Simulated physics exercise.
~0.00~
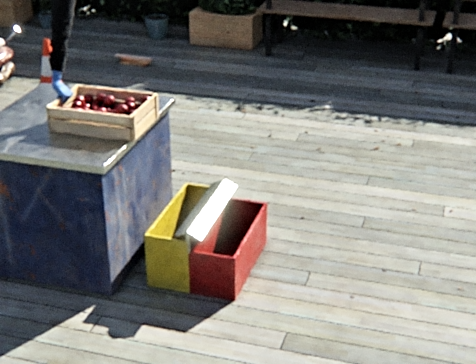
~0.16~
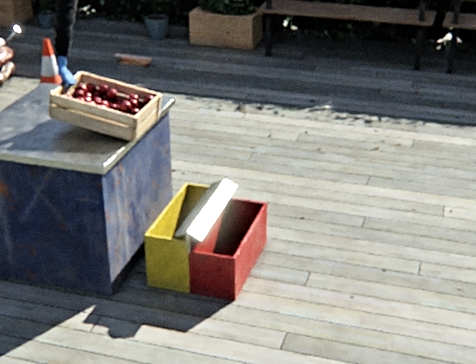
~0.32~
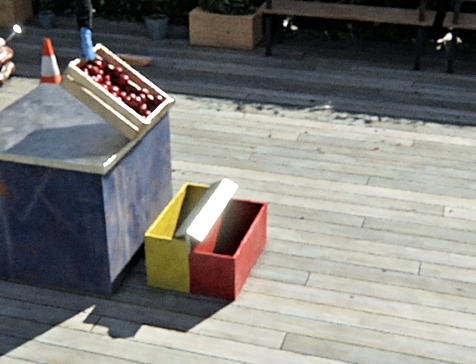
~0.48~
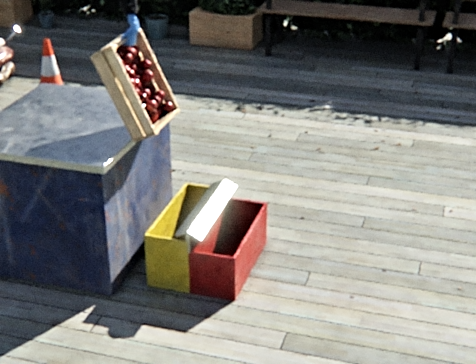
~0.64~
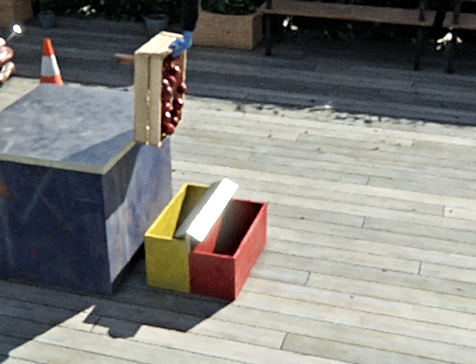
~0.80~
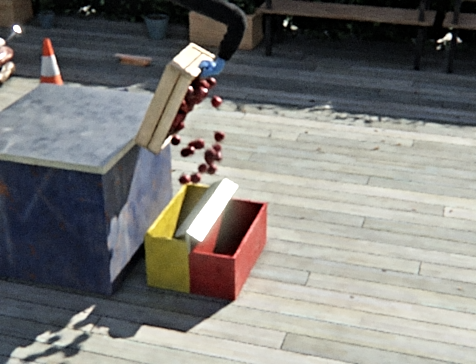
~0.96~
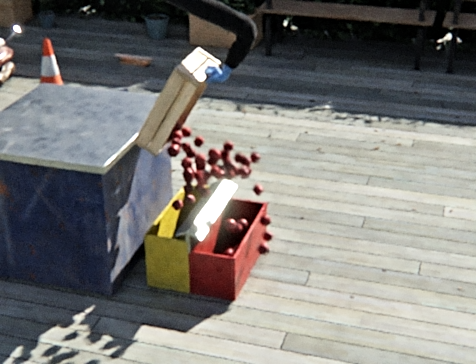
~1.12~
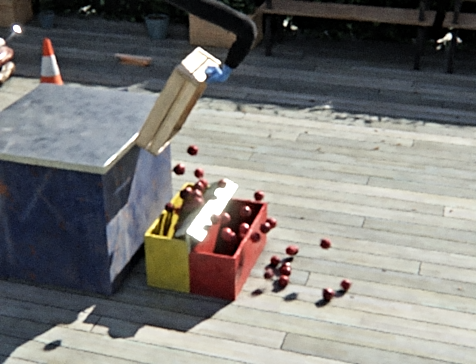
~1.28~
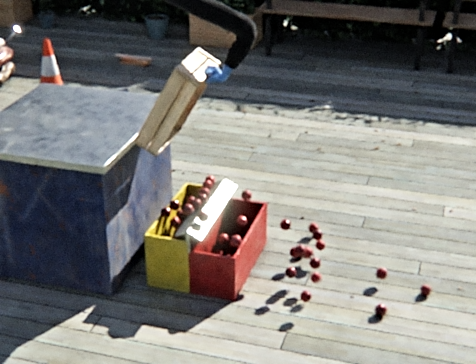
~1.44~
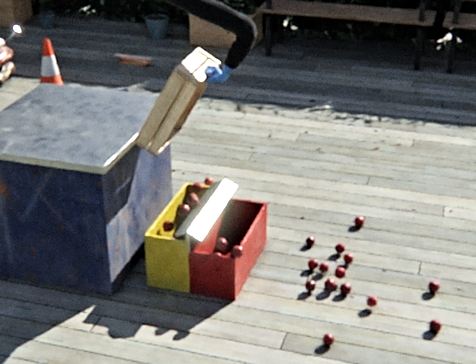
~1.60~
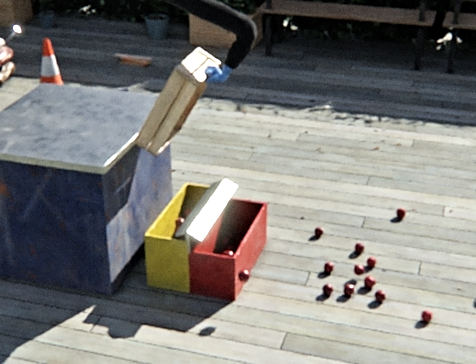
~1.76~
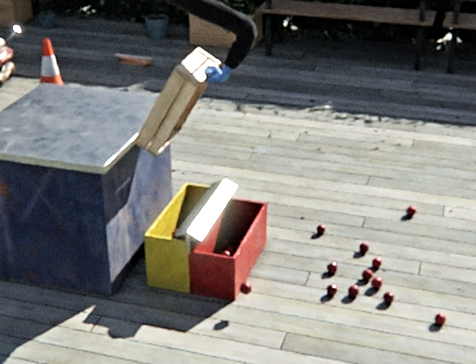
On a wooden deck, a crate tips red apples into two bins, some scattering beyond.
